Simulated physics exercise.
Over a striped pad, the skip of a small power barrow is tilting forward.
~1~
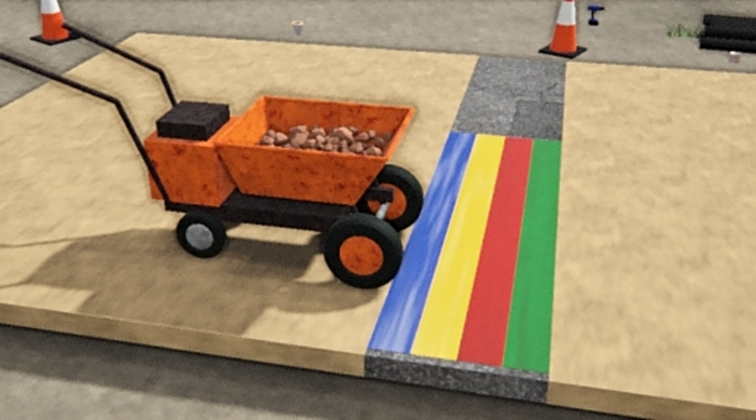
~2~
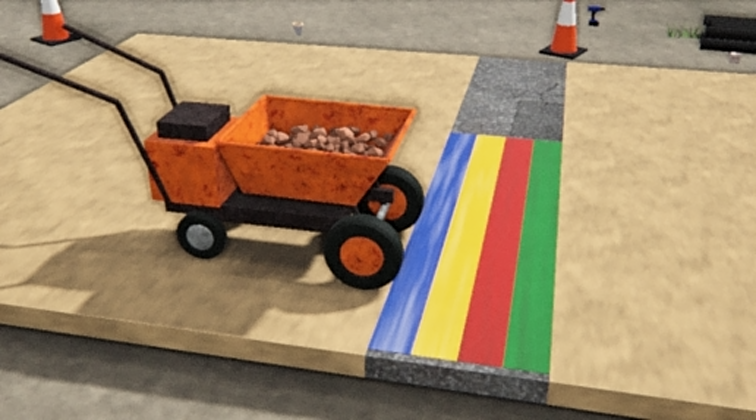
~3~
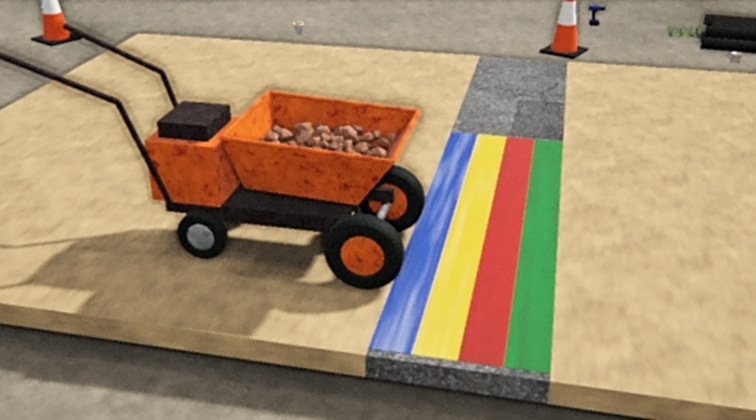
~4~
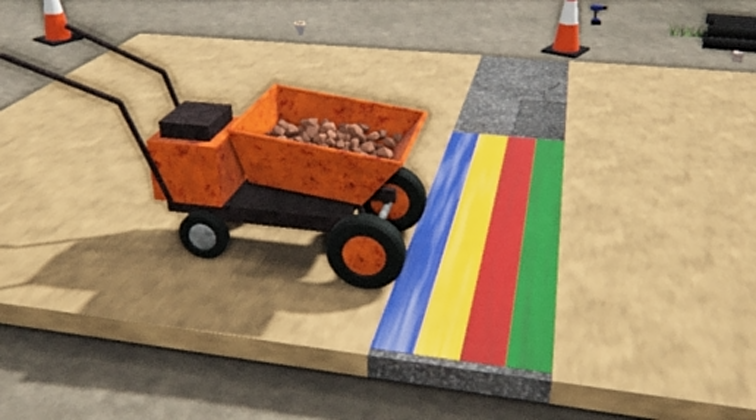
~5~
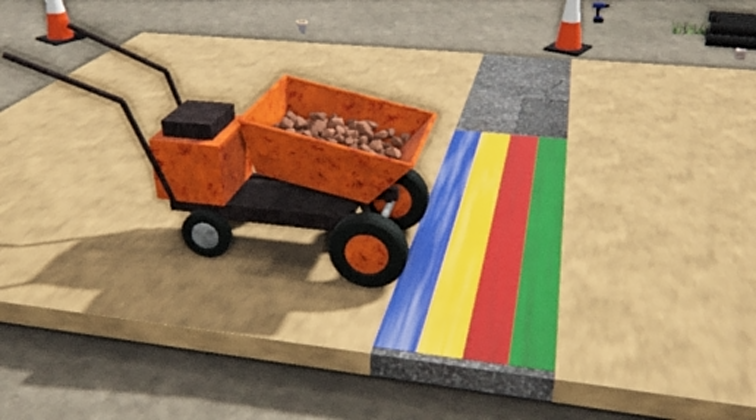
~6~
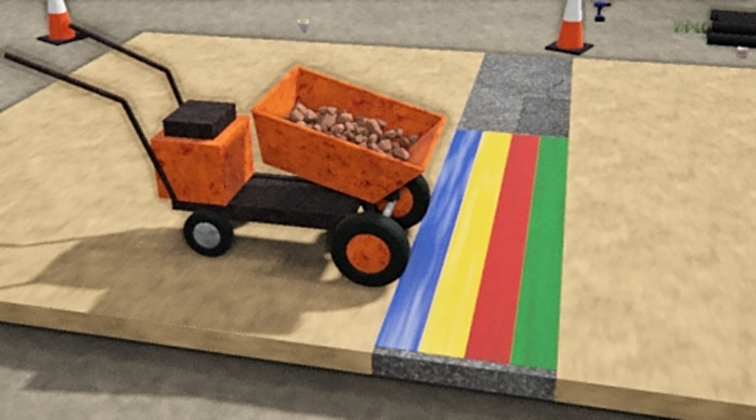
An orange power barrow loaded with rubble stood beside a pad striped blue, yellow, red and green, its skip level at first, then slowly tilting forward to the right while the wheels stayed put.
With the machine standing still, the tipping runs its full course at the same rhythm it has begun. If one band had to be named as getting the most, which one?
I would name red.
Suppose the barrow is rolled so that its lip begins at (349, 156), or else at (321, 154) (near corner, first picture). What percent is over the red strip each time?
30 % then 20 %.
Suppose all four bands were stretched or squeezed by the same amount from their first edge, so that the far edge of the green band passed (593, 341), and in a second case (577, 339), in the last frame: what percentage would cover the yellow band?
First some 30, then 20 per cent.
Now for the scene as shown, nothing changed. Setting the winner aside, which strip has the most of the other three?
Rank two: That green strip.
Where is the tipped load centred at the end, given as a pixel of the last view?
The centre comes to rest close to (513, 265).
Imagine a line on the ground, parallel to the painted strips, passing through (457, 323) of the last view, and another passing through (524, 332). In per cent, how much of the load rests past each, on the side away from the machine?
About 90 and 30 %.
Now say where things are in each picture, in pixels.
The first frame shows lip of the skip (386, 160), level; top of the load (317, 150), lumps of rubble; blue strip (401, 315); yellow strip (443, 321); red strip (486, 326); green strip (529, 332).
The second frame shows lip of the skip (388, 161), level; top of the load (318, 150).
The third frame shows lip of the skip (393, 162), tipped barely; top of the load (322, 148).
The fourth frame shows lip of the skip (401, 164), tipped a little; top of the load (304, 140).
The fifth frame shows lip of the skip (411, 167), tipped a little; top of the load (299, 137).
The sixth frame shows lip of the skip (422, 171), tipped clearly; top of the load (308, 130); blue strip (408, 313); yellow strip (450, 318); red strip (493, 324); green strip (537, 330).
Just after the last frame, skip tipped steeply; every one in the skip.
A moment on, skip tipped steeply; the larger part in the skip; about a tenth over the red strip; just a few over the green strip.
Further on, skip tipped right over; roughly a quarter in the skip; just a few over the yellow strip; roughly a third over the red strip; roughly a quarter over the green strip; about a tenth off the paint.
When it is over, skip tipped right over; just a few in the skip; not one over the blue strip; about a tenth over the yellow strip; roughly half over the red strip; roughly a quarter over the green strip; about a tenth off the paint.
